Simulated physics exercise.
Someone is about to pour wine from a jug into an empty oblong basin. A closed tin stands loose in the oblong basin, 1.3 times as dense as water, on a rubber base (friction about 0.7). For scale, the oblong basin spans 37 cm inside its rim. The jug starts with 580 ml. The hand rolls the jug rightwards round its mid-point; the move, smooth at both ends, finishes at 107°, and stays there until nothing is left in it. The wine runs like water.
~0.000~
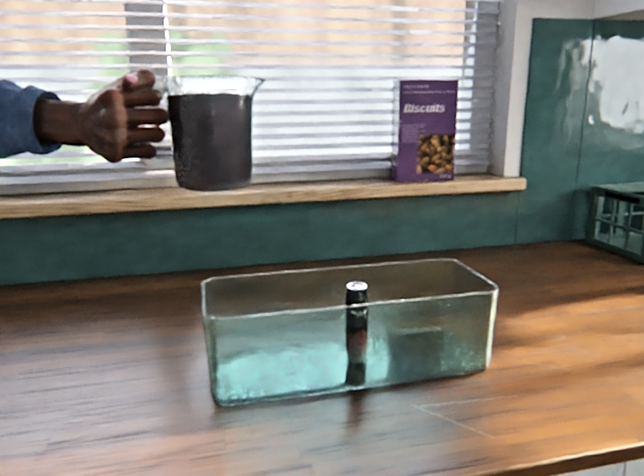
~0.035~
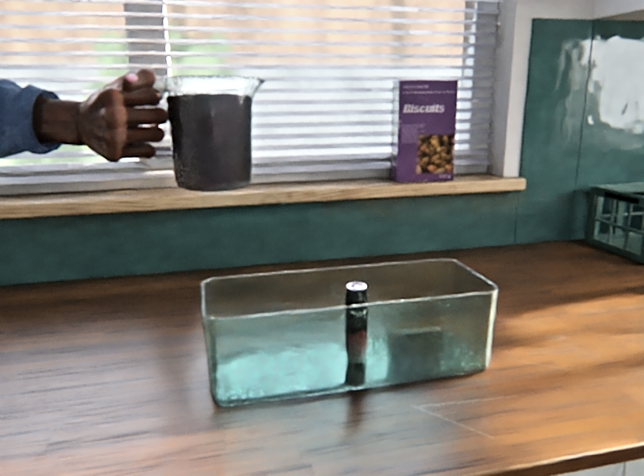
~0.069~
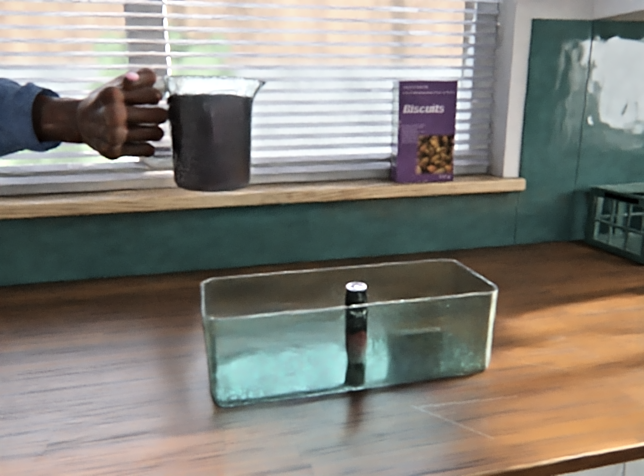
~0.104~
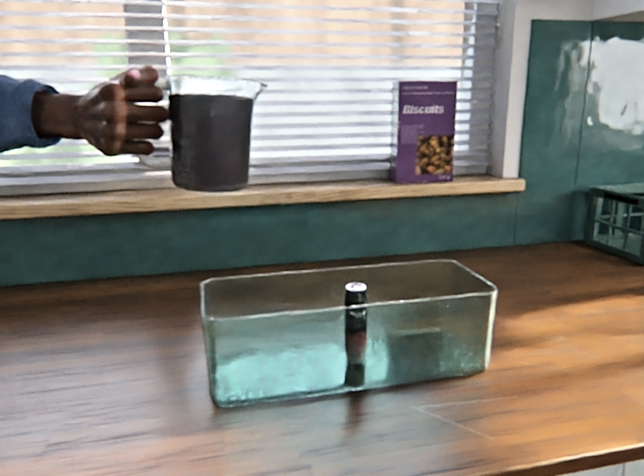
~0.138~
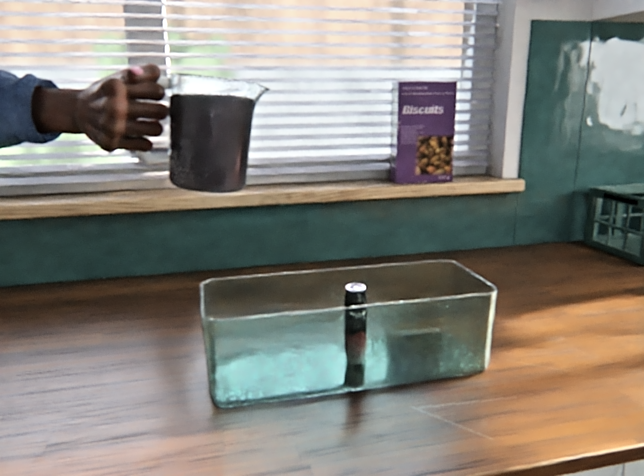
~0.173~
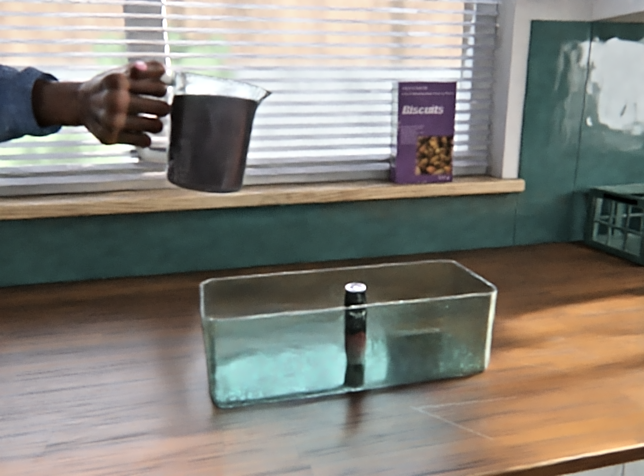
We see a hand holding a jug of dark liquid above a wooden counter, where a small dark container stands in a clear oblong basin. The jug stays nearly still, then the hand tilts it slightly to the right.
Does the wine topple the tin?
It topples.
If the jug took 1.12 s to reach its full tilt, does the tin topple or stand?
Then it goes over.
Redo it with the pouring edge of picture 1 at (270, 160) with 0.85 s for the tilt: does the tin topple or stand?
Then it remains upright.
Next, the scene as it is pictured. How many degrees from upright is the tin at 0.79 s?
Near 25° from upright.
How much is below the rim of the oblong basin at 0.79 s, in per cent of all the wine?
Some 42 per cent.
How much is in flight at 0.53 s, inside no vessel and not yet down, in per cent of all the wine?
Some 20 per cent.
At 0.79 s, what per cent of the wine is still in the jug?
Near 26 in a hundred.
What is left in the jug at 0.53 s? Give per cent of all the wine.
About 80 per cent.
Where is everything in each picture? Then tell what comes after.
In the first frame, it leans 0°; its right rim is at (265, 79); the wine meets the walls at (169, 96) and (251, 94); the oblong basin's rim runs from (203, 299) to (476, 274); the tin's top is at (357, 289).
In the second frame, it leans 0°; its right rim is at (265, 80); the wine meets the walls at (168, 95) and (250, 95).
In the third frame, it leans 2°; its right rim is at (266, 81); the wine meets the walls at (169, 95) and (251, 96).
In the fourth frame, it leans 4°; its right rim is at (268, 84); the wine meets the walls at (170, 94) and (252, 97).
In the fifth frame, it leans 7°; its right rim is at (270, 88); the wine meets the walls at (171, 94) and (254, 98).
In the sixth frame, it leans 11°; its right rim is at (272, 92); the wine meets the walls at (173, 96) and (256, 98).
By 0.53 s the tilt is 73° and 80 per cent is still to pour; the tin stands where it began.
By 0.79 s the tilt is 105° and 26 per cent is still to pour; the tin leans 23°.
By 1.06 s the tilt is 107° and 2 per cent is still to pour; the tin lies on its side.
By 1.35 s the tilt is 107° and 0 per cent is still to pour; the tin lies on its side.
At rest the tin lies on its side.
